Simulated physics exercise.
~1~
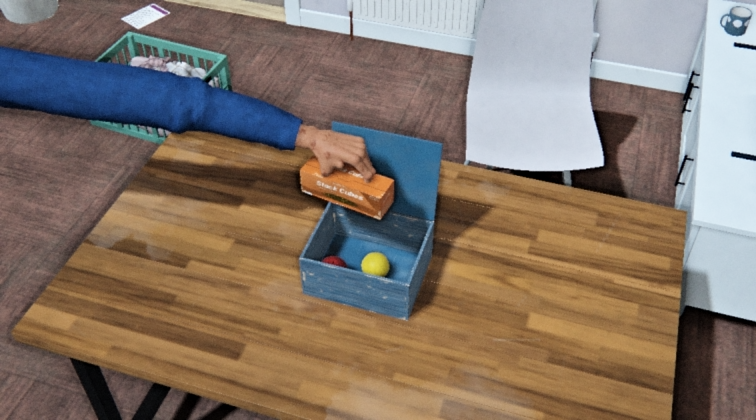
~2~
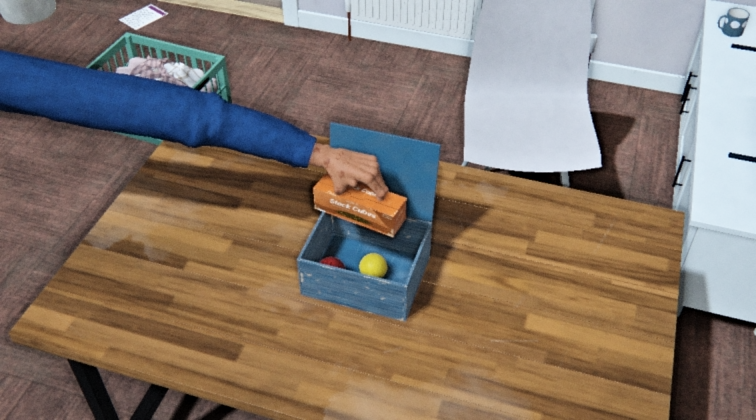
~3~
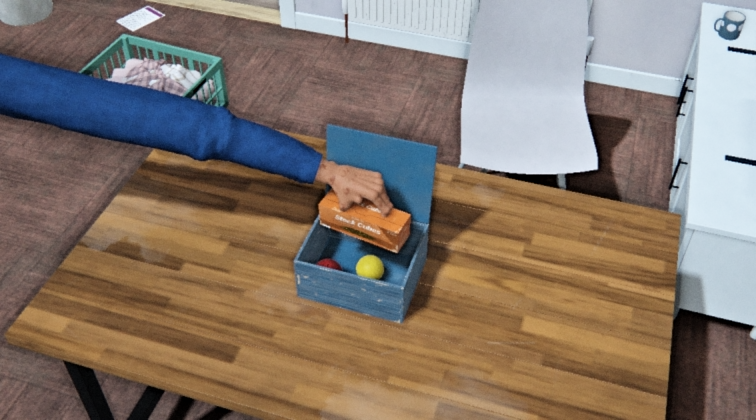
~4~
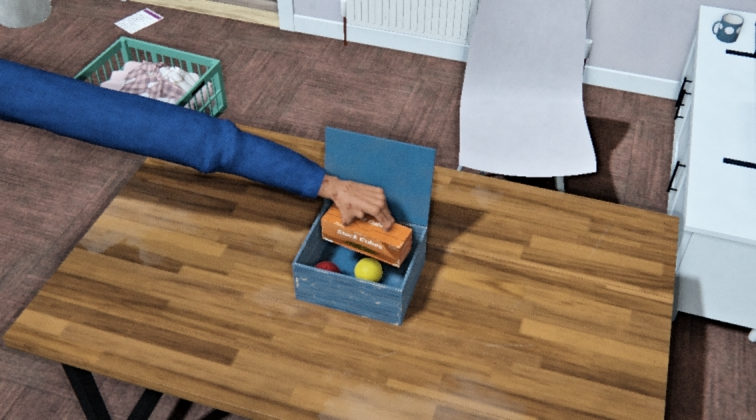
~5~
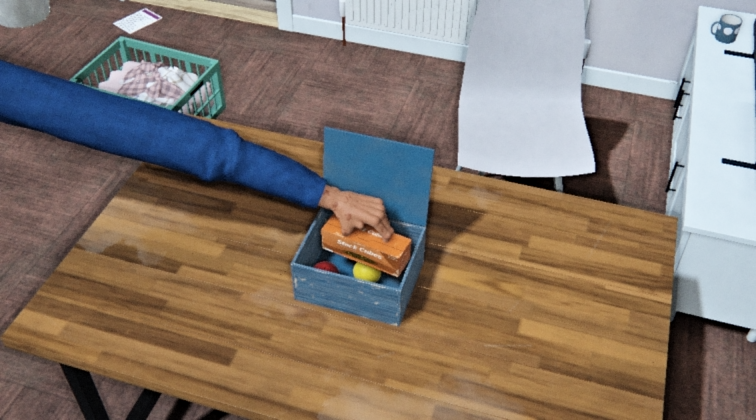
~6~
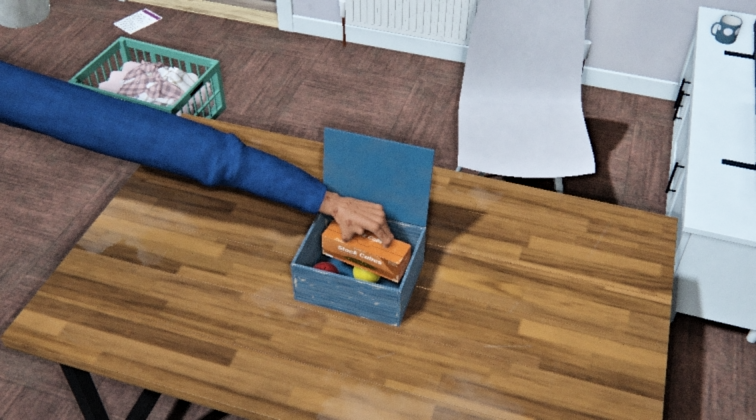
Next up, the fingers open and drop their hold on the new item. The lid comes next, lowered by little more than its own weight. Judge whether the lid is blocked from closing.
Judgement: Not blocked, the lid closes.
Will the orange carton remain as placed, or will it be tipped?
It ends up leaning.
Then, 0.80 s later than the last frame, lid starting down; orange carton on its side near (366, 250); yellow lemon moved a little.
Then, 1.40 s later than the last frame, lid 72° above the rim; orange carton on its side near (366, 250); yellow lemon moved about its own width.
Then, 2.00 s later than the last frame, lid 27° above the rim; orange carton on its side near (366, 250); yellow lemon moved about its own width.
When it is over, lid shut; lying over in the box, orange carton; moved from the start, yellow lemon; red apple as before. End places, in pixels of the last picture, orange carton near (366, 250).
